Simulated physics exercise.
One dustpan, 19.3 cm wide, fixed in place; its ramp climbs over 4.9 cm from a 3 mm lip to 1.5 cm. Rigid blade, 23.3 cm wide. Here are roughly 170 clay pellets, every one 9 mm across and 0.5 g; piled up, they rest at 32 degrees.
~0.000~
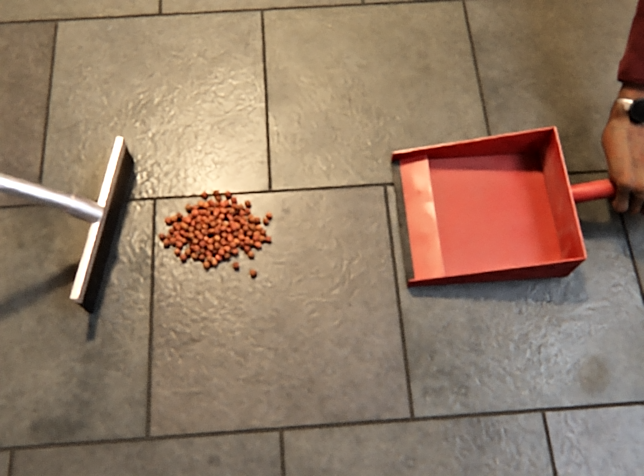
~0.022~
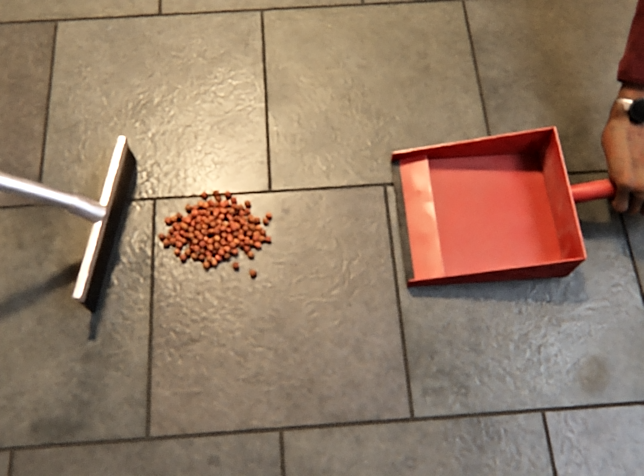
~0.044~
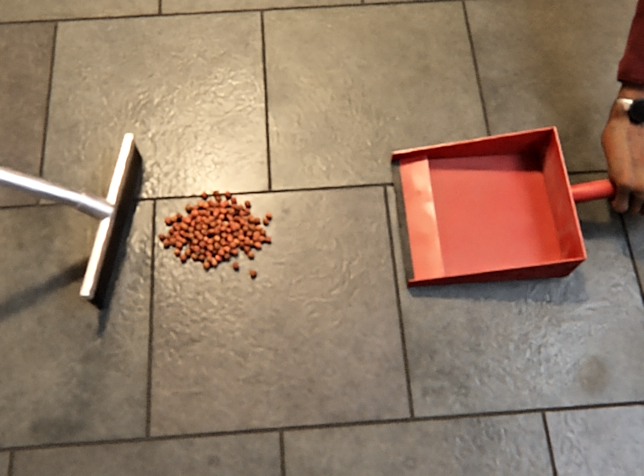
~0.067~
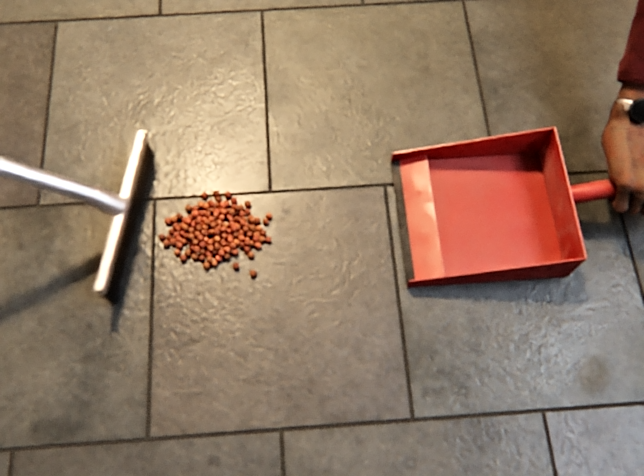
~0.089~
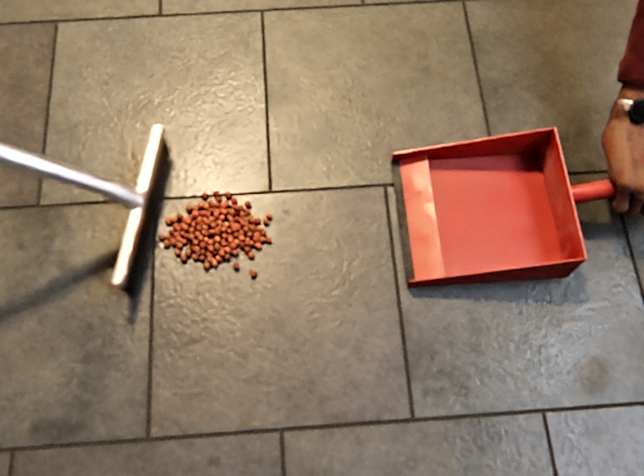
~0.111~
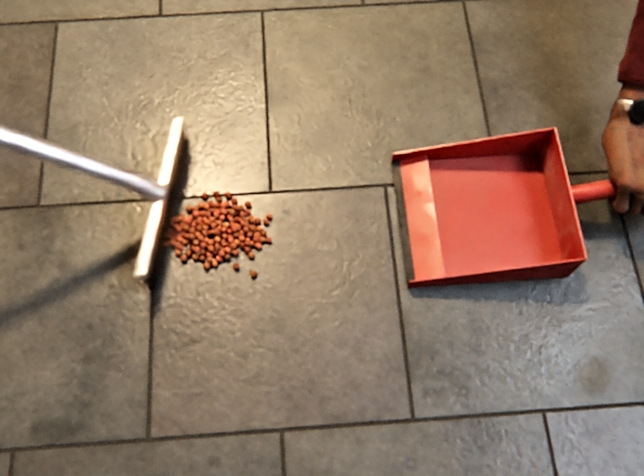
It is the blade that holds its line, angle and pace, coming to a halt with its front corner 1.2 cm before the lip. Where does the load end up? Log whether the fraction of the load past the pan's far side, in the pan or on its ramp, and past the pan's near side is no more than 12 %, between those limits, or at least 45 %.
Far side: Between the limits; pan: Between the limits; near side: Between the limits.
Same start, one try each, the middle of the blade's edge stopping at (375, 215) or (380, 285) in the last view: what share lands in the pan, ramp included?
Some 40 in a hundred and 35 in a hundred.
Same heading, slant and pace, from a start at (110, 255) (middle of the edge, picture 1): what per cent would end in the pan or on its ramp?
It would come to about 25 in a hundred.
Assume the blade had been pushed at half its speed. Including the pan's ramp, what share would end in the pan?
Share: Close to 0 %.
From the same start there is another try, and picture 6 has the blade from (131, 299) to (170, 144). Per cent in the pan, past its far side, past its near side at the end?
The pan gets 35, the far side 5 and the near side 20.
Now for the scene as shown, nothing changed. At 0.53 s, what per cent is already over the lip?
20 %.
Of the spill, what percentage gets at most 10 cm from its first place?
0 percent, roughly.
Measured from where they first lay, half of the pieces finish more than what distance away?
Roughly 26 cm.
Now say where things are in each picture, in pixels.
In the first picture, blade from (78, 299) to (122, 144), moved 0.0 cm, 0 of the pieces shifted so far; middle of the pieces at (216, 229); pan at (490, 216).
In the second picture, blade from (80, 298) to (124, 143), moved 0.3 cm, 0 of the pieces shifted so far; middle of the pieces at (216, 229).
In the third picture, blade from (88, 295) to (131, 141), moved 1.3 cm, 0 of the pieces shifted so far; middle of the pieces at (216, 229).
In the fourth picture, blade from (102, 290) to (143, 137), moved 3.1 cm, 0 of the pieces shifted so far; middle of the pieces at (216, 230).
In the fifth picture, blade from (120, 284) to (160, 132), moved 5.4 cm, 0 of the pieces shifted so far; middle of the pieces at (217, 230).
In the sixth picture, blade from (142, 275) to (180, 125), moved 8.4 cm, 5 of the pieces shifted so far; middle of the pieces at (217, 230); pan at (490, 216). Its pace works out near 1.38 m/s, heading 19 degrees away from the viewer's side.
Then, at 0.23 s, middle of the blade 17 cm from the lip; 0 % over the lip, far side 5 %, near side 5 %.
After 0.31 s, middle of the blade 7 cm from the lip; 0 % over the lip, far side 15 %, near side 10 %.
After 0.53 s, middle of the blade 4 cm from the lip; 20 % over the lip, far side 20 %, near side 20 %.
At rest (1.4 s), far side 20 %, pan 15 %, near side 20 %, in front of the lip or behind the blade 45 %.
